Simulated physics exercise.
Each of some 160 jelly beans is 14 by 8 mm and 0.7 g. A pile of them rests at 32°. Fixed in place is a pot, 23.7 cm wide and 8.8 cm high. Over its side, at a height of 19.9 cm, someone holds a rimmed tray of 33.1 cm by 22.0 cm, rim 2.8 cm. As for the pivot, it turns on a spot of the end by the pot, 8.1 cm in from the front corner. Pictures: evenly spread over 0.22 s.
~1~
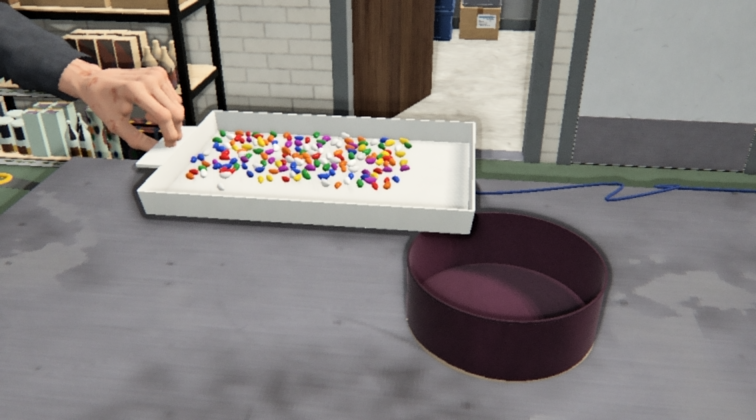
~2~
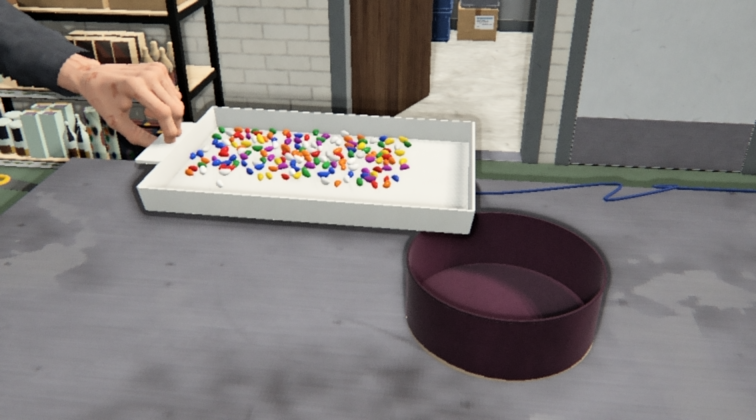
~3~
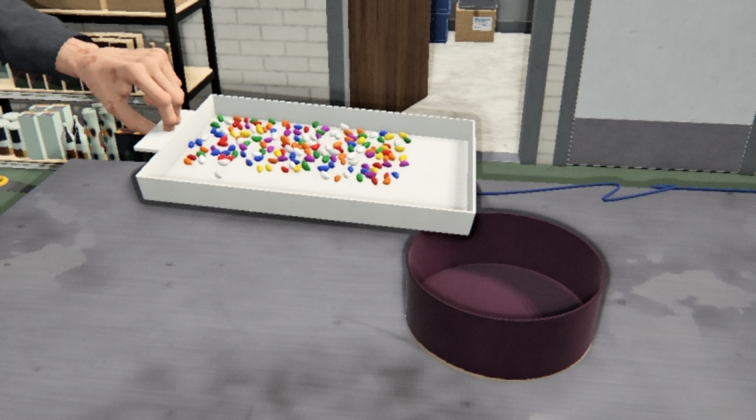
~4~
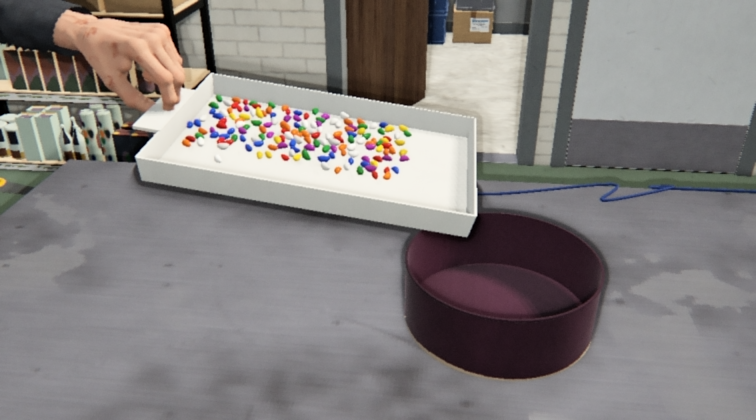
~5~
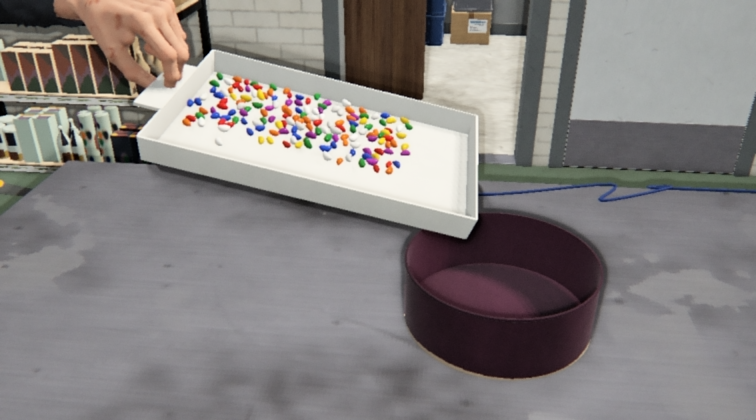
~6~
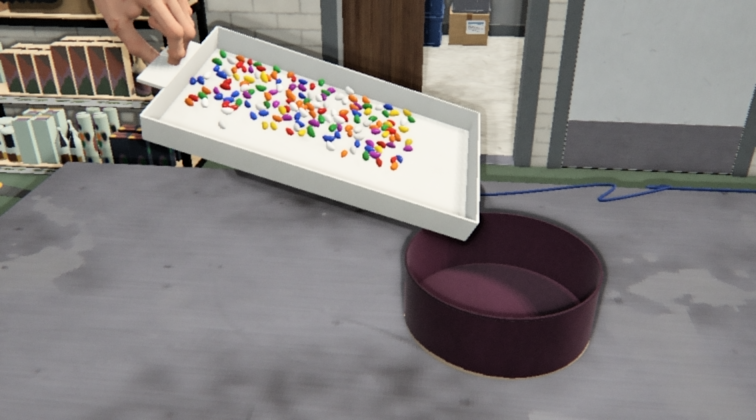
The clip opens on a level white tray scattered with colorful jelly beans, its right end over a dark maroon pot on a gray table. A hand at the left end then raises that side steadily, tilting the tray down toward the right, while the beans keep their places on its surface.
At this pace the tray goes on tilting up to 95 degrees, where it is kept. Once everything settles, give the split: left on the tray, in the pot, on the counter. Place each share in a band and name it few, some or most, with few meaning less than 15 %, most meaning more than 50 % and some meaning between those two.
In the end: Tray few, pot some, counter most.
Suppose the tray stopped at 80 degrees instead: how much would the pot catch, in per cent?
20 per cent.
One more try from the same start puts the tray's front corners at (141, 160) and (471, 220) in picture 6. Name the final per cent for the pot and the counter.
The pot gets 5 and the counter 90.
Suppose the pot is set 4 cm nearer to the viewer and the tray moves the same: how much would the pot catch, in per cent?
80 %.
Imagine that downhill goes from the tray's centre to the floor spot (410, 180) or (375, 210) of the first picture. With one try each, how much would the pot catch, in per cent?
I'd put it at roughly 80 per cent for the first tilt and roughly 5 per cent for the second.
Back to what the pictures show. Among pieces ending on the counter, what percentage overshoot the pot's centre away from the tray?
Around 80 per cent, give or take.
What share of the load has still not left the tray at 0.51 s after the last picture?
Estimate: Near 70 in a hundred.
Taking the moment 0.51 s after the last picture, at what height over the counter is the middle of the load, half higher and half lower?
Roughly 18 cm.
Then, 0.30 s after the last picture, tilt 56 degrees; the tray holds 100 %, the pot 0 %.
Then, 0.51 s after the last picture, tilt 82 degrees; the tray holds 70 %, the pot 0 %.
Then, 0.83 s after the last picture, tilt 95 degrees; the tray holds 20 %, the pot 25 %.
In the end, tray 5 %, pot 25 %, counter 70 %.
